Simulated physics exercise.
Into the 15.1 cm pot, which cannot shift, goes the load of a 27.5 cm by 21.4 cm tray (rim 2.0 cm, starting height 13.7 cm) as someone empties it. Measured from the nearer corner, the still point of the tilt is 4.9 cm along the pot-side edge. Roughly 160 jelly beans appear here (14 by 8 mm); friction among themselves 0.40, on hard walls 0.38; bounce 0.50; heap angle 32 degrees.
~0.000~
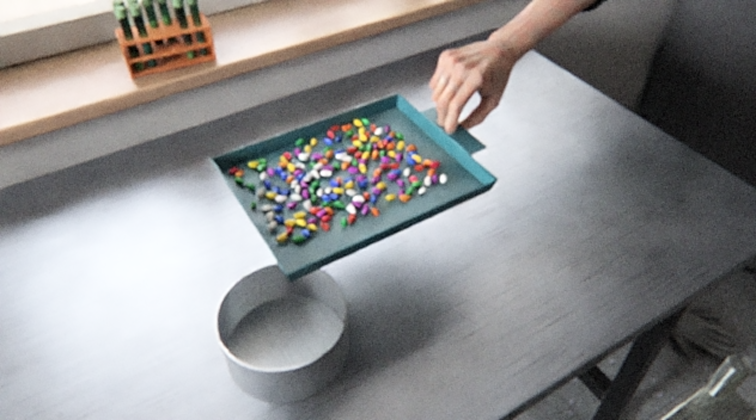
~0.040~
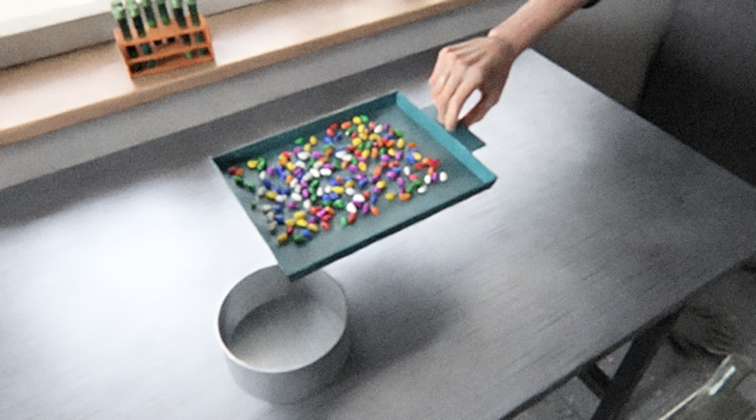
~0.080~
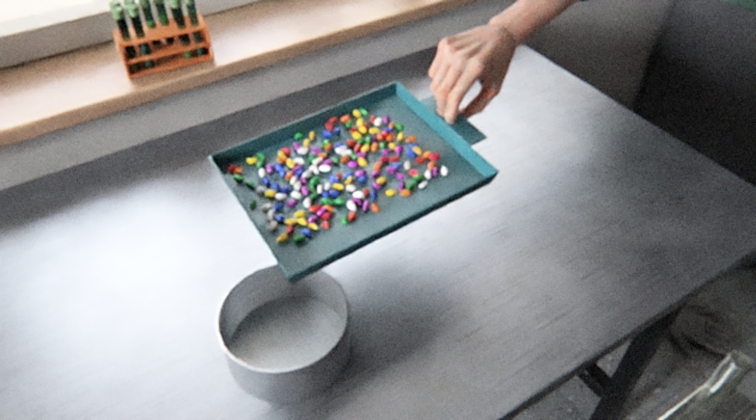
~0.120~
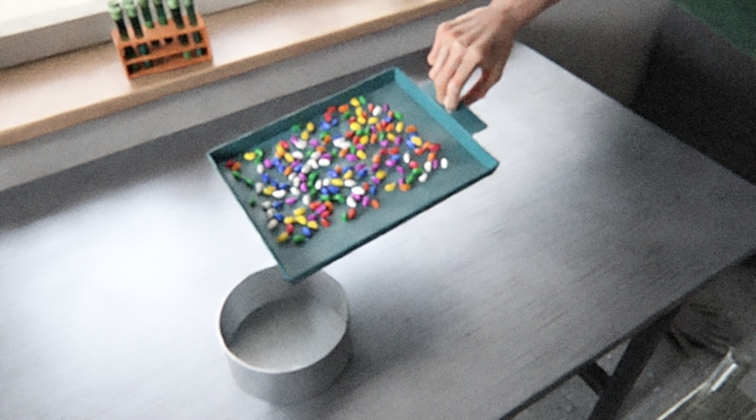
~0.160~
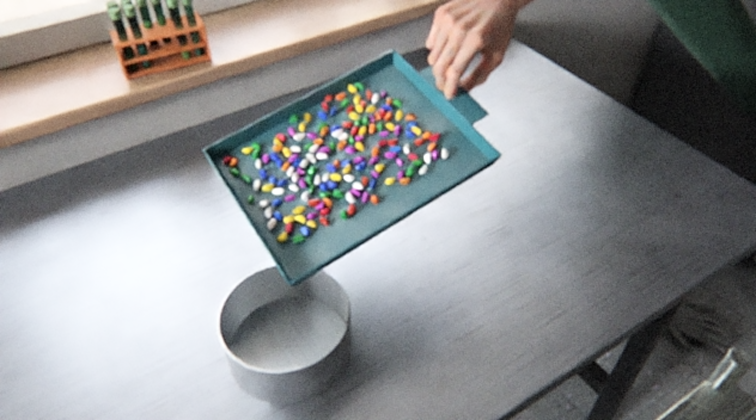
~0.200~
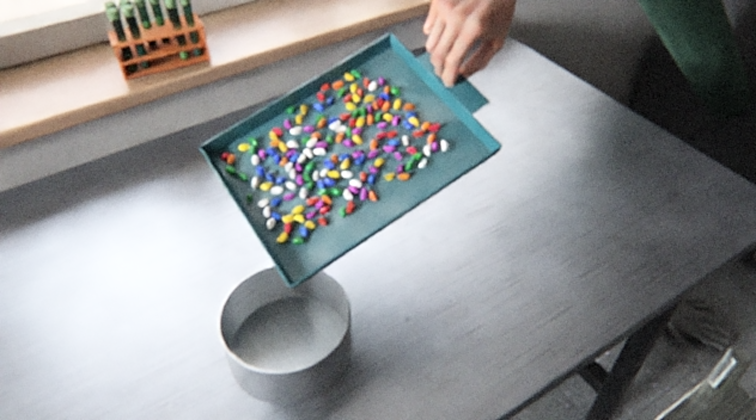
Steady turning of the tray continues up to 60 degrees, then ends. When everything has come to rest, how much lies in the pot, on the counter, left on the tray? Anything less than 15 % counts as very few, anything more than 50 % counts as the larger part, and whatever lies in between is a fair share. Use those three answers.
Pot: The larger part. Counter: Very few. Tray: A fair share.
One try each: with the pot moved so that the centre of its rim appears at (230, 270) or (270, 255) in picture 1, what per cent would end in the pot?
Spot one: Some 5 per cent; spot two: Some 0 per cent.
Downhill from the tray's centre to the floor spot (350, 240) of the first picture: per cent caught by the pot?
The share comes to about 50 in a hundred.
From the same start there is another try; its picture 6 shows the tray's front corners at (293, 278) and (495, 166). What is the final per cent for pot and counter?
Pot 30, counter 5.
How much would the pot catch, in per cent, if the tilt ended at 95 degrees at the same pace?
Estimate: Roughly 95 percent.
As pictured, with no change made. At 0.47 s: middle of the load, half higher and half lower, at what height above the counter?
About 20 centimetres.
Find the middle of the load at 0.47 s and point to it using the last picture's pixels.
By then the middle of the load sits around (296, 197).
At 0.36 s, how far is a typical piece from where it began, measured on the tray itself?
It has moved some 2 cm from its start.
After 0.36 s, tilt 41 degrees; the tray holds 100 %, the pot 0 %.
After 0.47 s, tilt 55 degrees; the tray holds 100 %, the pot 0 %.
Then, at 0.71 s, tilt 60 degrees; the tray holds 55 %, the pot 25 %.
By 1.8 s all is still; pot 65 %, counter 0 %, tray 30 %.
